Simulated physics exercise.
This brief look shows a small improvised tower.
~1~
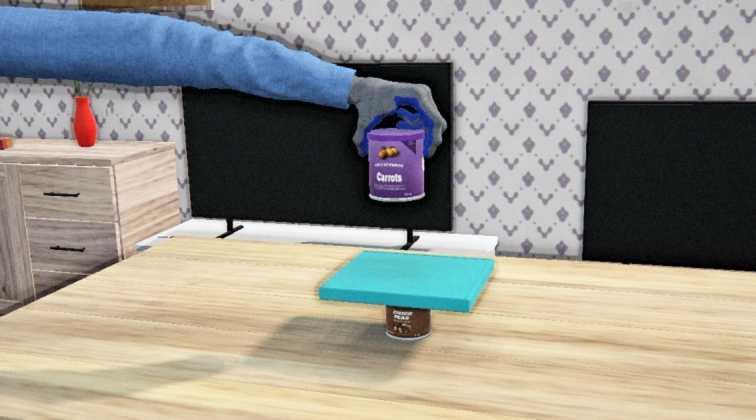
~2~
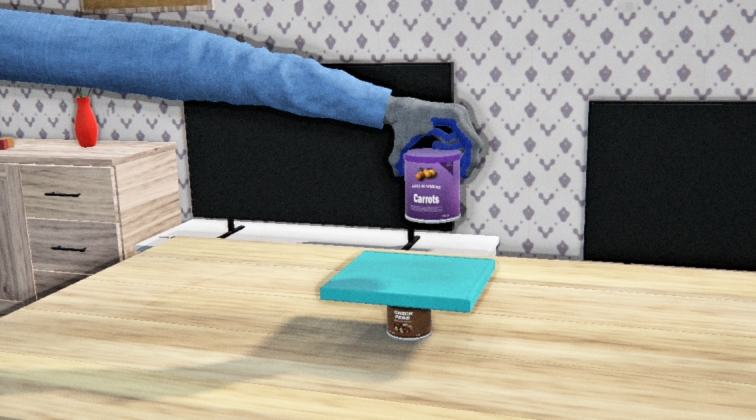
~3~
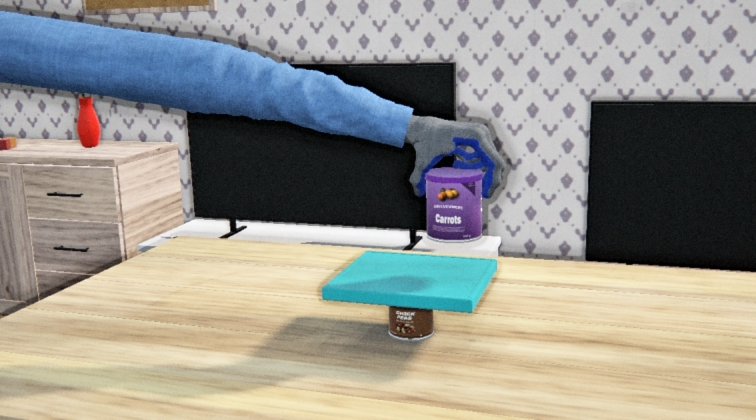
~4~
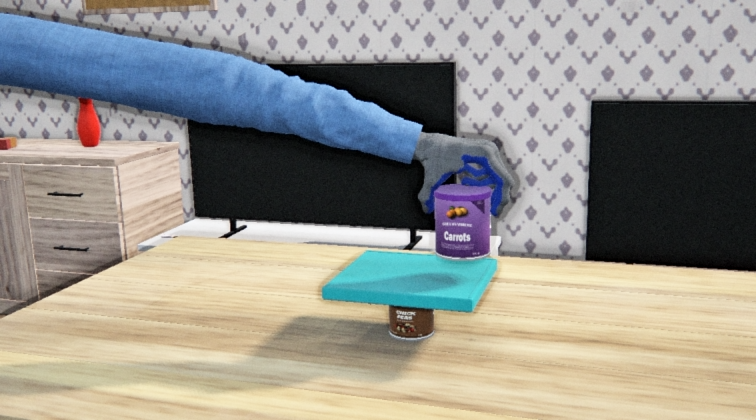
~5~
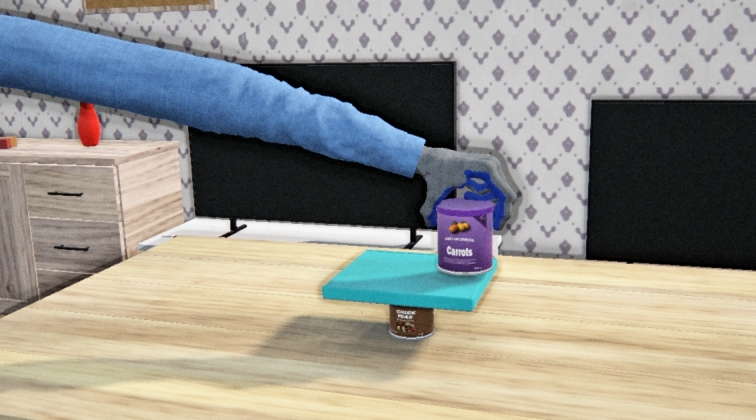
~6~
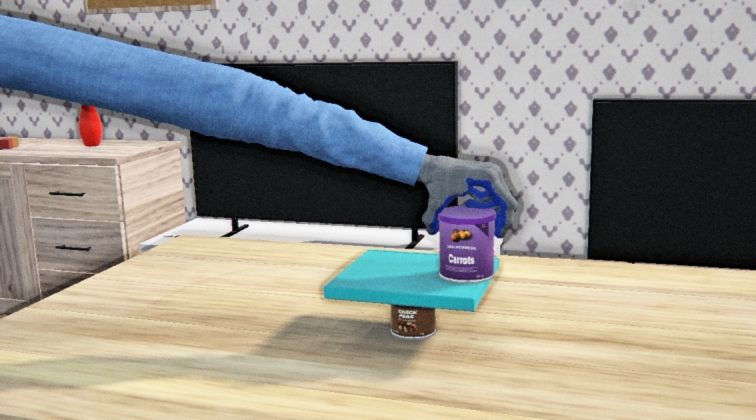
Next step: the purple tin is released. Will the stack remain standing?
No.
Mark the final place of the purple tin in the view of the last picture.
Around (533, 317).
Then, 0.40 s after the last picture, purple tin tipped 26° from how it was near (484, 264); turquoise lid tipped 26° from how it was.
Then, 0.50 s after the last picture, purple tin now fallen; turquoise lid tipped 51° from how it was.
Then, 0.70 s after the last picture, turquoise lid tipped 57° from how it was.
At rest, fallen, purple tin; tipped over in the stack, turquoise lid; brown tin in place. Seen from the same camera at the end, purple tin near (533, 318). The stack loses its balance.
